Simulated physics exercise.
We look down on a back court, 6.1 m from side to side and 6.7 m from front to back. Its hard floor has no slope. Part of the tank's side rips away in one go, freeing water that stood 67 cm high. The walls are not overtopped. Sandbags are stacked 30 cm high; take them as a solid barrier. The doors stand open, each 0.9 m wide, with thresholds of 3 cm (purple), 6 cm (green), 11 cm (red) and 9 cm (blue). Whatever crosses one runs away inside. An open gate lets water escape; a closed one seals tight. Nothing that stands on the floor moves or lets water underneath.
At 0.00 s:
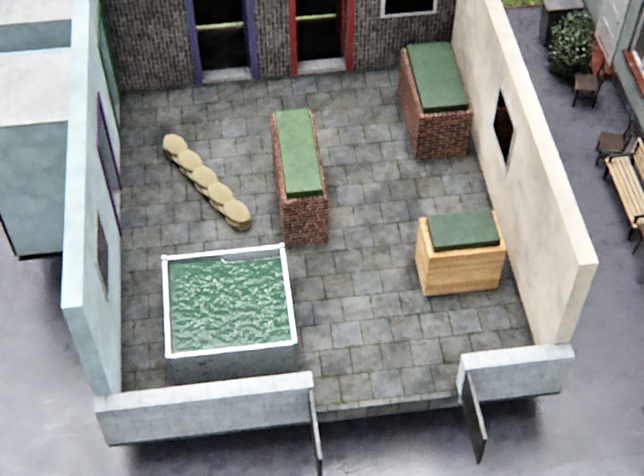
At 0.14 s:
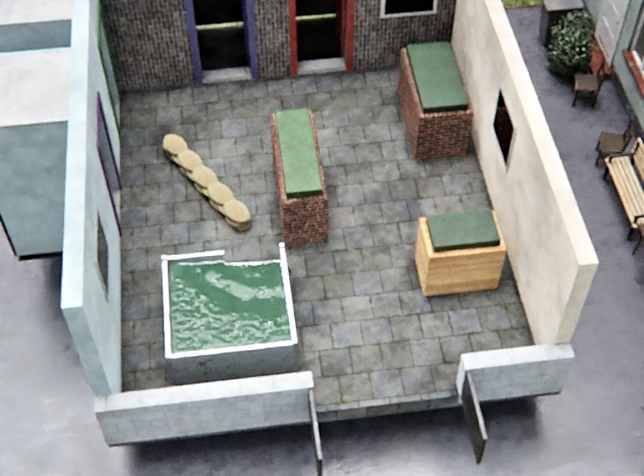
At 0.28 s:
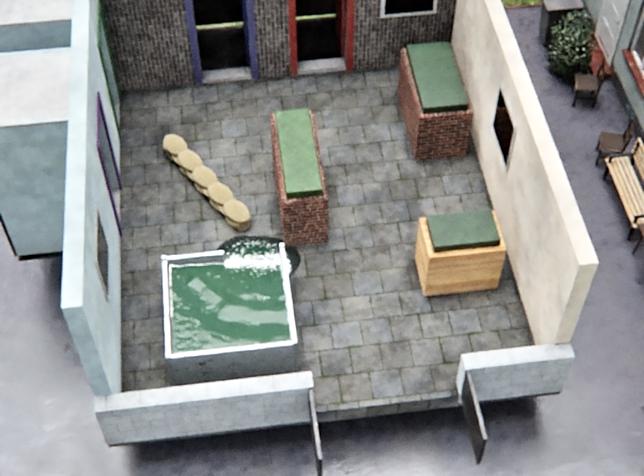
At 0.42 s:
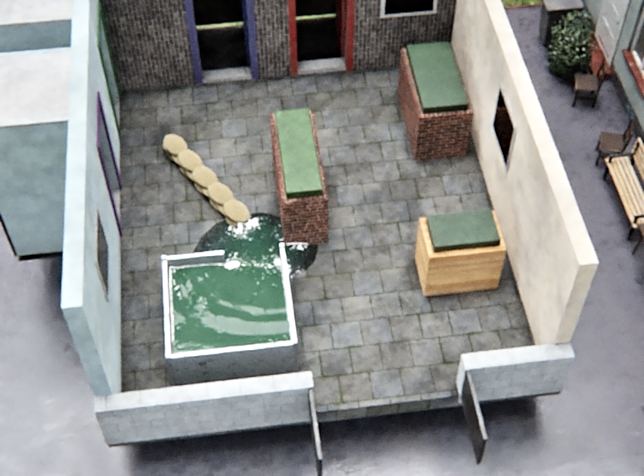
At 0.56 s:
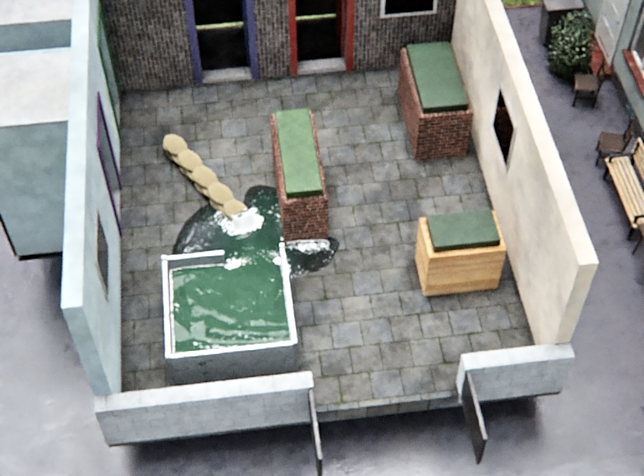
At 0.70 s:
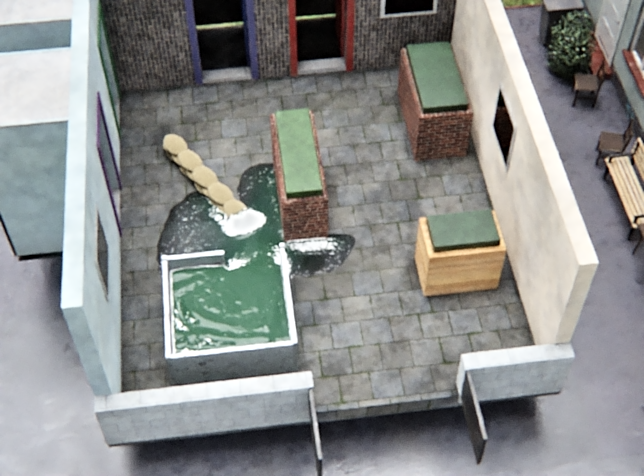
Green water lies rippling in a white-rimmed square tank at the lower left of a grey-paved, walled court, seen from high above by a still camera. Behind it are a diagonal row of tan sandbags, two green-topped brick blocks and a green-topped wooden box, with blue and red doorways beyond. Water bursts from the tank's far side, foams against the sandbags and brick block, and spreads darkly left, right and between them.
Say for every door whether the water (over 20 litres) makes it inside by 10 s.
The water let in: At the purple door it passes the limit; at the green door it exceeds the limit; at the red door it stays under the limit; at the blue door it exceeds the limit.
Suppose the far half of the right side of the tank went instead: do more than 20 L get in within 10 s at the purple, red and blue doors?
Against that limit: Purple under, red not over, blue below.
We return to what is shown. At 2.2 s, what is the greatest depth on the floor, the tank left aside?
About 32 cm.
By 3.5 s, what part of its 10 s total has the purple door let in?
Some 50 per cent by then.
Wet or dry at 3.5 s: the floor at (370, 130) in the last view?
It is still dry.
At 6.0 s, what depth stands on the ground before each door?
Depths in cm: Purple 7, green 11, red 5, blue 13.
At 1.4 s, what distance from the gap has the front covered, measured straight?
About 4.6 m.
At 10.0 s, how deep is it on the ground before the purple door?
About 6.0 cm.
After 1.4 s water covers 25 % of the floor and is deepest (41 cm) near (277, 223); purple door 2 cm at the sill, 0 L in, green door not reached, red door not reached, blue door not reached.
After 2.2 s water covers 40 % of the floor and is deepest (32 cm) near (245, 235); purple door 7 cm at the sill, 25 L in, green door 5 cm at the sill, 0 L in, red door 3 cm at the sill, 0 L in, blue door 15 cm at the sill, 29 L in.
After 3.5 s water covers 50 % of the floor and is deepest (24 cm) near (245, 235); purple door 7 cm at the sill, 74 L in, green door 14 cm at the sill, 16 L in, red door 4 cm at the sill, 0 L in, blue door 15 cm at the sill, 81 L in.
After 6.0 s water covers 65 % of the floor and is deepest (14 cm) near (245, 235); purple door 7 cm at the sill, 115 L in, green door 11 cm at the sill, 77 L in, red door 5 cm at the sill, 0 L in, blue door 13 cm at the sill, 117 L in.
After 10.0 s water covers 80 % of the floor and is deepest (12 cm) near (428, 84); purple door 6 cm at the sill, 151 L in, green door 5 cm at the sill, 92 L in, red door 5 cm at the sill, 0 L in, blue door 5 cm at the sill, 126 L in.
